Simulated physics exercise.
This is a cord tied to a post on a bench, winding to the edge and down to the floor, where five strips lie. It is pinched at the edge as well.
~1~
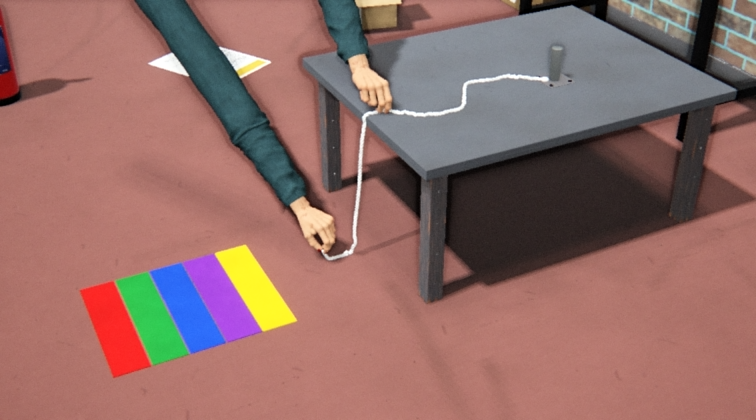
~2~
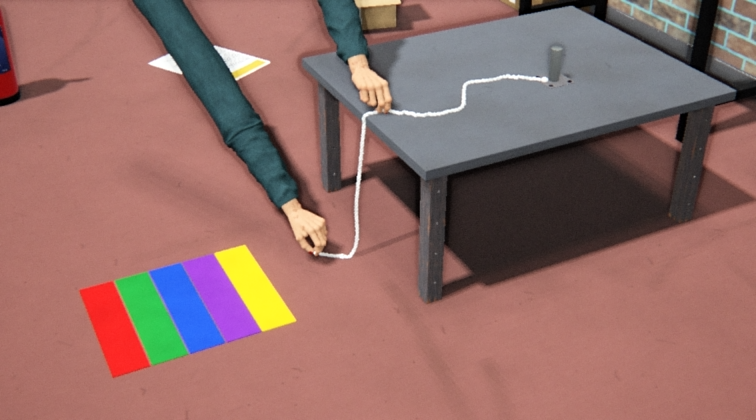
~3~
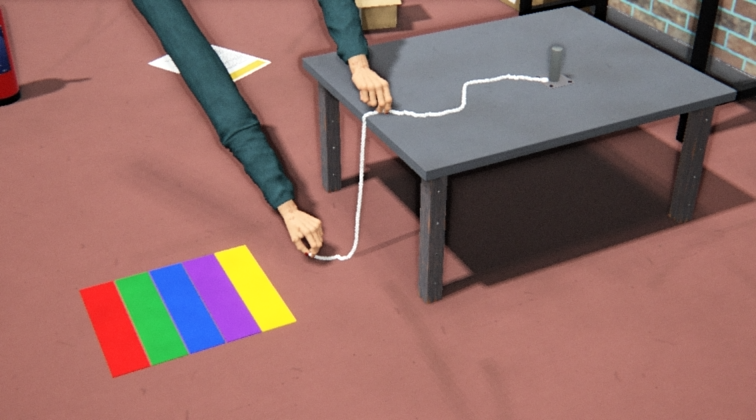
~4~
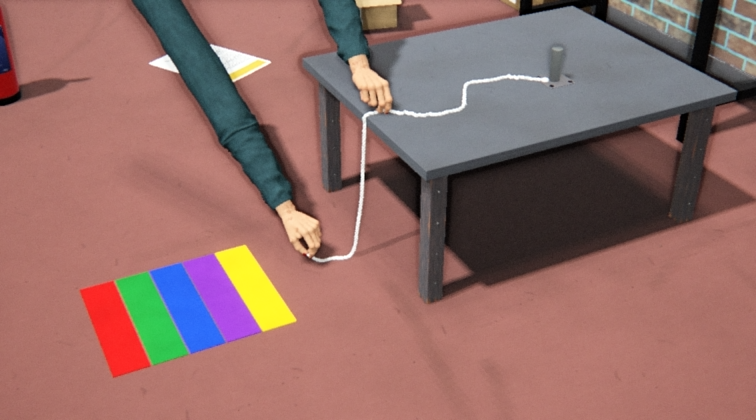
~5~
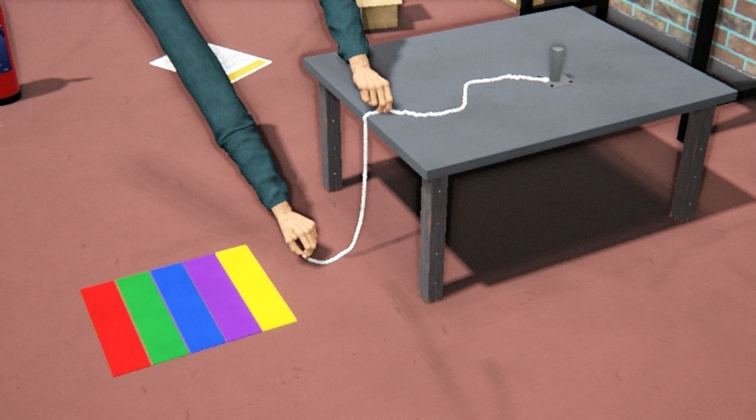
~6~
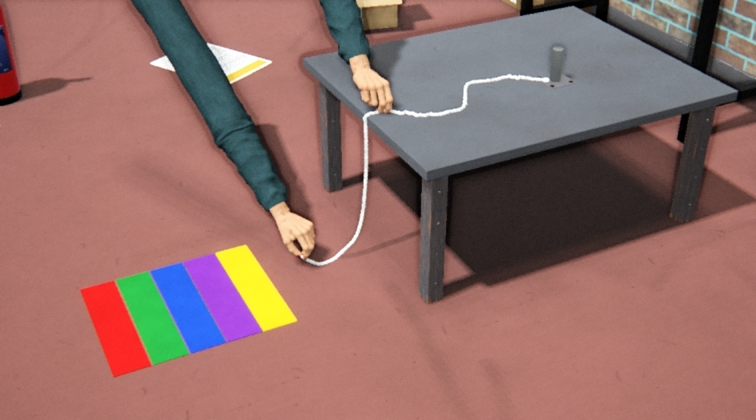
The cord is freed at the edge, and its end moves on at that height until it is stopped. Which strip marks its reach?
It gets as far as the green strip.
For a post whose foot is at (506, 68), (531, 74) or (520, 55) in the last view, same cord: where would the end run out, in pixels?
In that order: (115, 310), (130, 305) and (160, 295).
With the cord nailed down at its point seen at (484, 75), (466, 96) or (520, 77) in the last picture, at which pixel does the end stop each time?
The places are (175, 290), (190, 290) and (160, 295).
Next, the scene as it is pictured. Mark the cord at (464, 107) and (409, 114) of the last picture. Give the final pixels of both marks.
Near (413, 108) and (357, 129).
A little later, end near (221, 279); over purple.
Next, end near (177, 291); over blue.
When it is tight, end near (149, 299); over green. The green one.
